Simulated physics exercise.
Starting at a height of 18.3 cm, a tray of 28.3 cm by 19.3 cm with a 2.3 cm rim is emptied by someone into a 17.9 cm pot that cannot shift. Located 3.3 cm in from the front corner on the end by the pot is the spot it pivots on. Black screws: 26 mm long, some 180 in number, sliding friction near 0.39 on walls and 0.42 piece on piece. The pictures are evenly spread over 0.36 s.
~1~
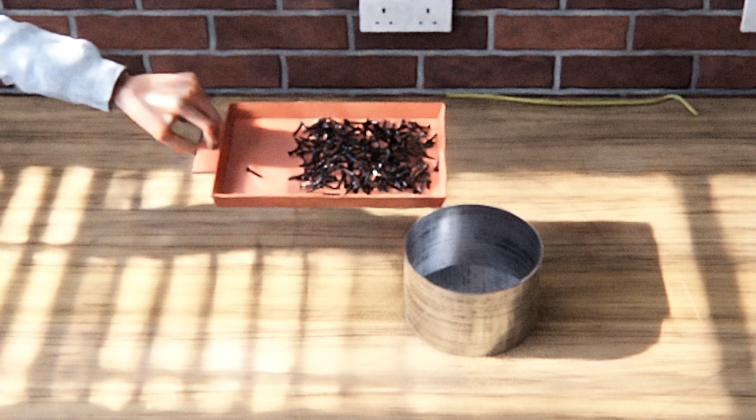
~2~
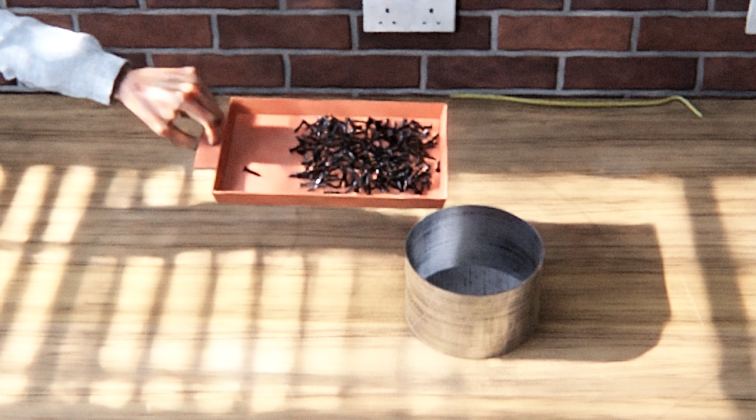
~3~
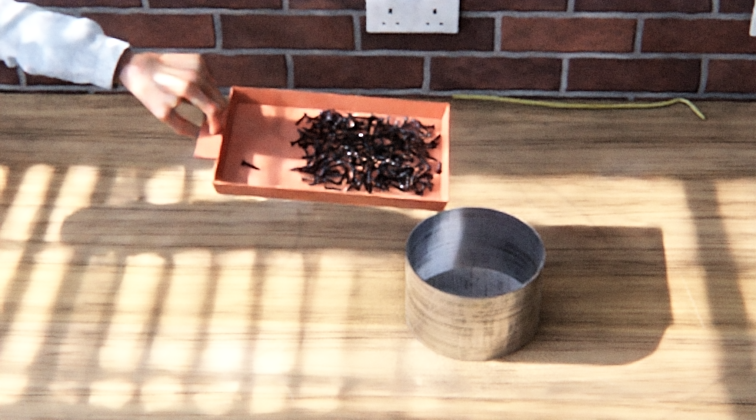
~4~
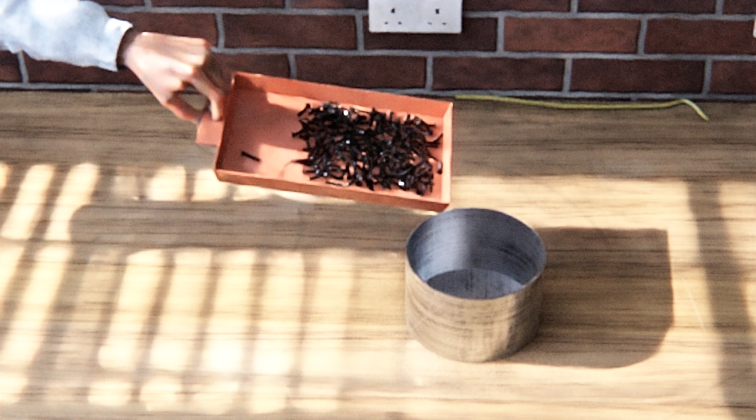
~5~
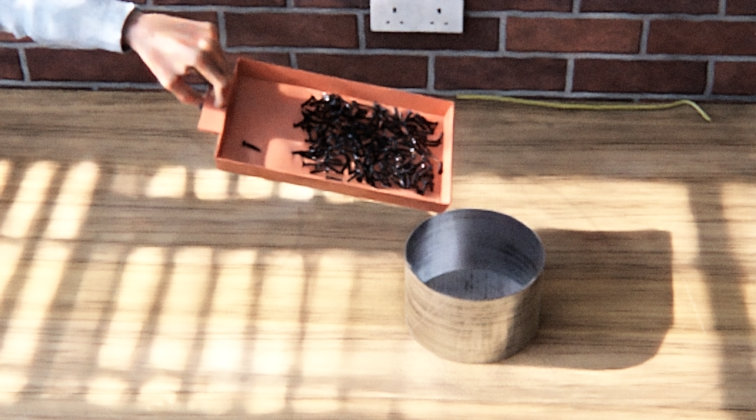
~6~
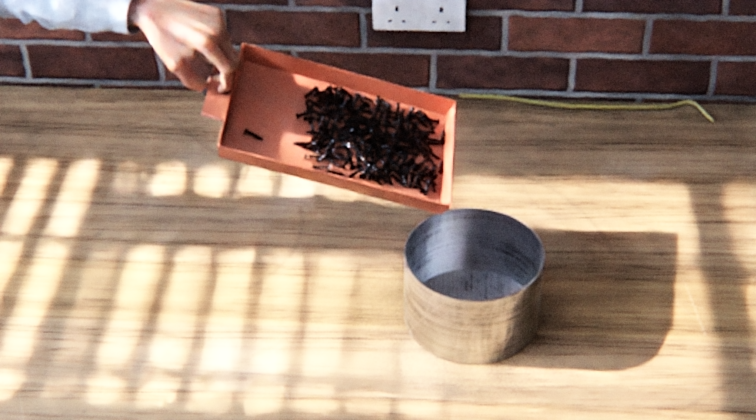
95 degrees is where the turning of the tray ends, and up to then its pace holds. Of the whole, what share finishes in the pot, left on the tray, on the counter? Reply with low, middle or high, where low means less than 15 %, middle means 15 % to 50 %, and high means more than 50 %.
My answer: Pot - high; left on the tray - low; counter - middle.
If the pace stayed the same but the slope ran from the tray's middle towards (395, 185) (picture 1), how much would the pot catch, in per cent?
Roughly 100 % of the pieces.
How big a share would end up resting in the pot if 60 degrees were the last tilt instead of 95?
5 per cent.
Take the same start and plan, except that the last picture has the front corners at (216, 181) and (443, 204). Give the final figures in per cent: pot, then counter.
Split: Pot = 70, counter = 30.
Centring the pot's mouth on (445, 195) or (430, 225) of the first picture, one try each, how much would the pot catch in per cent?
I'd say close to 55 percent for the first spot and 70 percent for the second.
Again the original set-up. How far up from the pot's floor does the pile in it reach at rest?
Measured height: Approx. 2.0 cm.
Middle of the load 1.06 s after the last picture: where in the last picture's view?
Around (463, 167).
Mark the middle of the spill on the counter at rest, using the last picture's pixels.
It comes to rest with its centre close to (522, 255).
Then, 0.64 s after the last picture, tilt 54 degrees; the tray holds 100 %, the pot 0 %.
Then, 1.06 s after the last picture, tilt 78 degrees; the tray holds 85 %, the pot 5 %.
Then, 1.58 s after the last picture, tilt 95 degrees; the tray holds 0 %, the pot 75 %.
In the end, pot 75 %, tray 0 %, counter 25 %.
